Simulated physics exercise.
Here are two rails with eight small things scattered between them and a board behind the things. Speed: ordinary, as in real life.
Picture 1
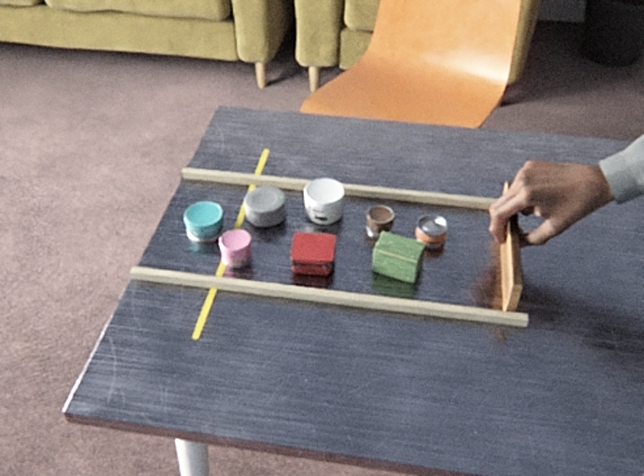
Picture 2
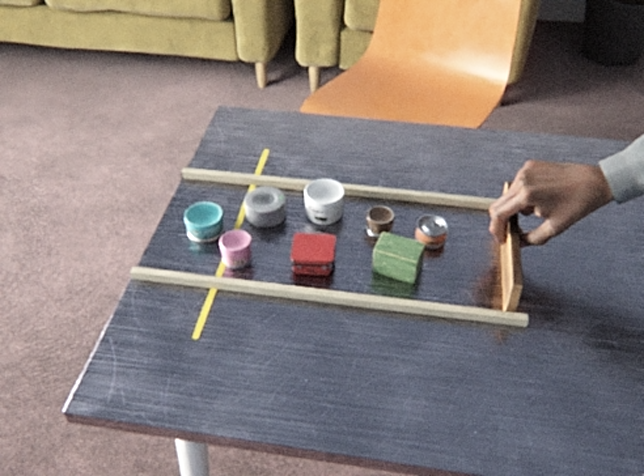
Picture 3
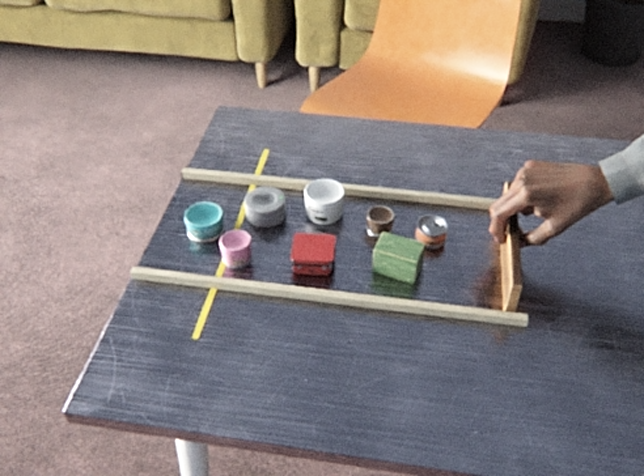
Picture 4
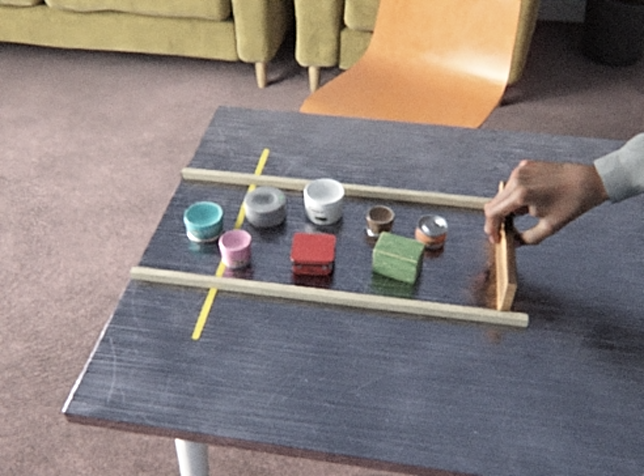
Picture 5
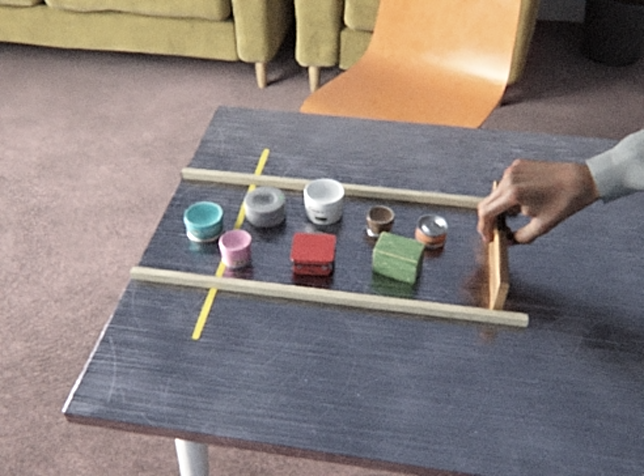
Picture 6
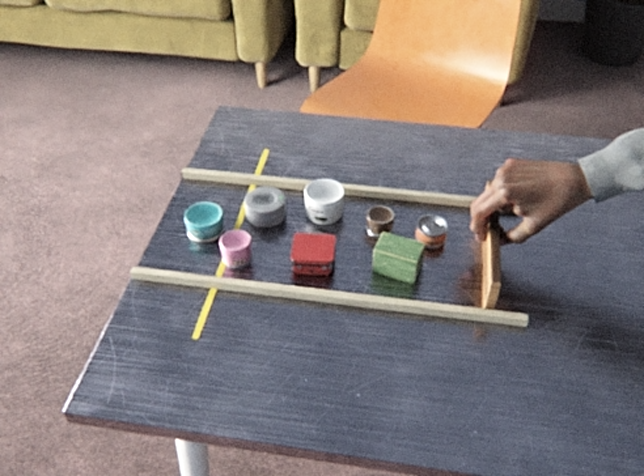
The clip shows a hand holding a wooden board upright between two rails on a dark table, first keeping it nearly still, then sliding it slightly left toward eight small pots, lids and blocks, which stay in place.
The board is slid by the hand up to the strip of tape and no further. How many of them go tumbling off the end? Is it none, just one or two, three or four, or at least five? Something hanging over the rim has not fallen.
The number that drop off is just one or two.
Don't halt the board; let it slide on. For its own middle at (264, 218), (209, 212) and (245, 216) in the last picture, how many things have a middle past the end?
The numbers past the end are 0, 3 and 1.
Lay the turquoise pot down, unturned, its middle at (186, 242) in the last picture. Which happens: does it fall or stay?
That one drops down.
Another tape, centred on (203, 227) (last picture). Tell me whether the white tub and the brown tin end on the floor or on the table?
Outcome - white tub staying, brown tin staying.
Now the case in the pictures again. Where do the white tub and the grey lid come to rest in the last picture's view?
The first one ends at (230, 185), the second at (192, 191).
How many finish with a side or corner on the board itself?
It's 3.
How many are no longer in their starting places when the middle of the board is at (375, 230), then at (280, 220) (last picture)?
Tally at point one: 5; at point two: 8.
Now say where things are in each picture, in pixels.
The first frame shows turquoise pot (205, 222); pink pot (236, 249); grey lid (266, 206); board (510, 245); tape (236, 230).
The second frame shows pink pot (236, 249); red case (314, 255).
The third frame shows grey lid (266, 207); green block (399, 258).
The fourth frame shows turquoise pot (205, 222); board (505, 244).
The fifth frame shows pink pot (236, 249); white tub (324, 202).
The sixth frame shows turquoise pot (205, 222); pink pot (236, 249); grey lid (266, 207); board (491, 243); tape (236, 230).
Early on, none off yet; turquoise pot at rest near (205, 222); pink pot at rest near (236, 249); grey lid at rest near (266, 207).
Finally, the number that fall off is one or two; lost, pink pot.
